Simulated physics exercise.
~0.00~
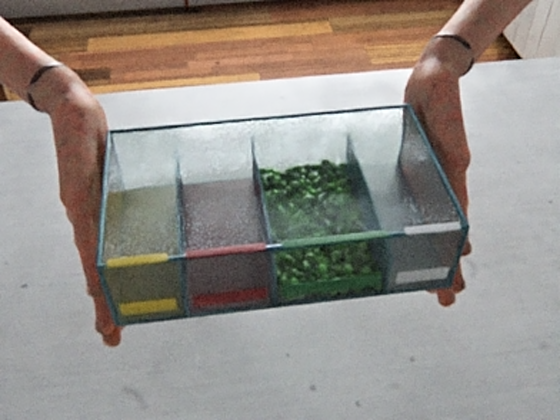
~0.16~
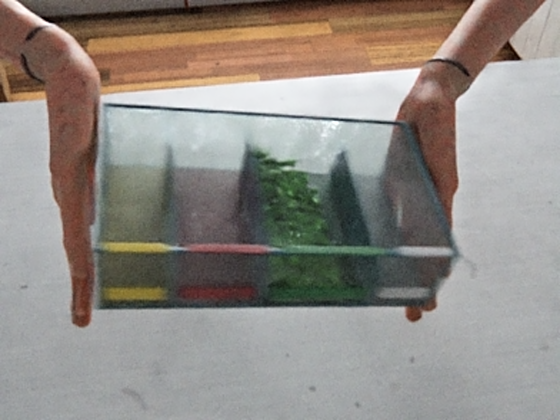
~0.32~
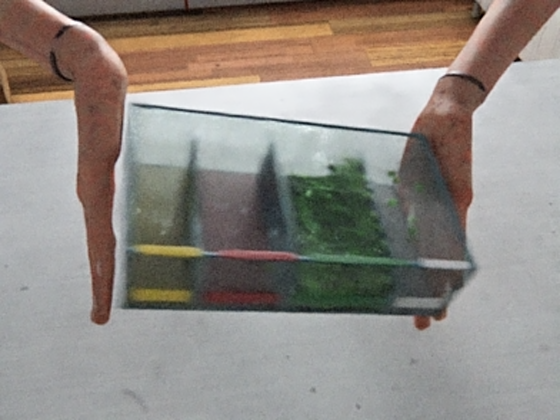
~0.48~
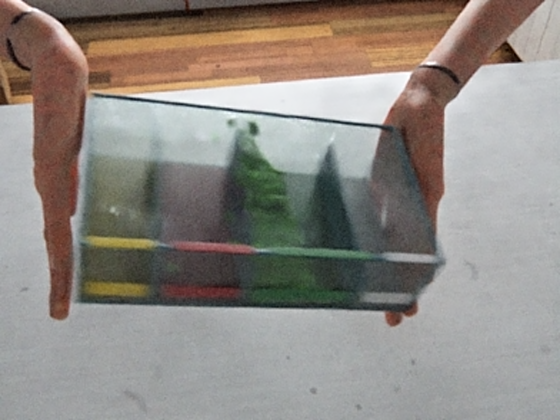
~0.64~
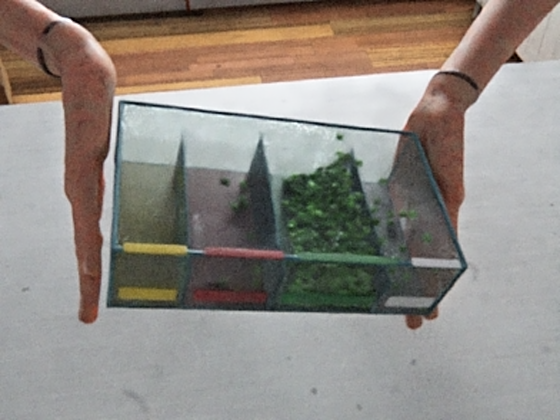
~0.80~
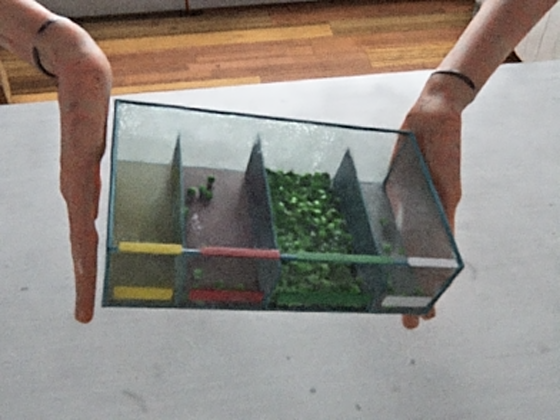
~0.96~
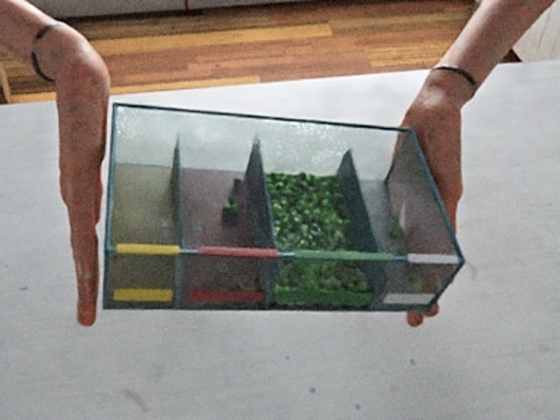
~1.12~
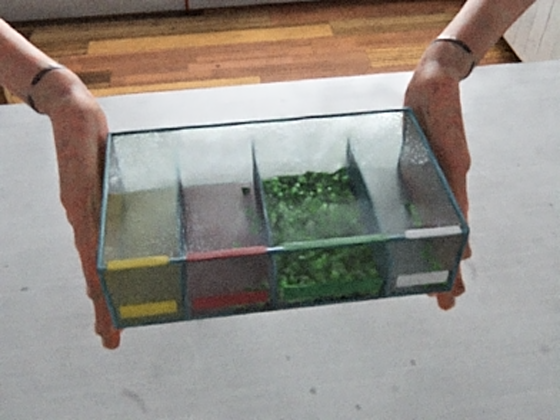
Hands tilting and shaking a divided glass box side to side, then levelling it, most green pieces staying in the green-marked compartment.
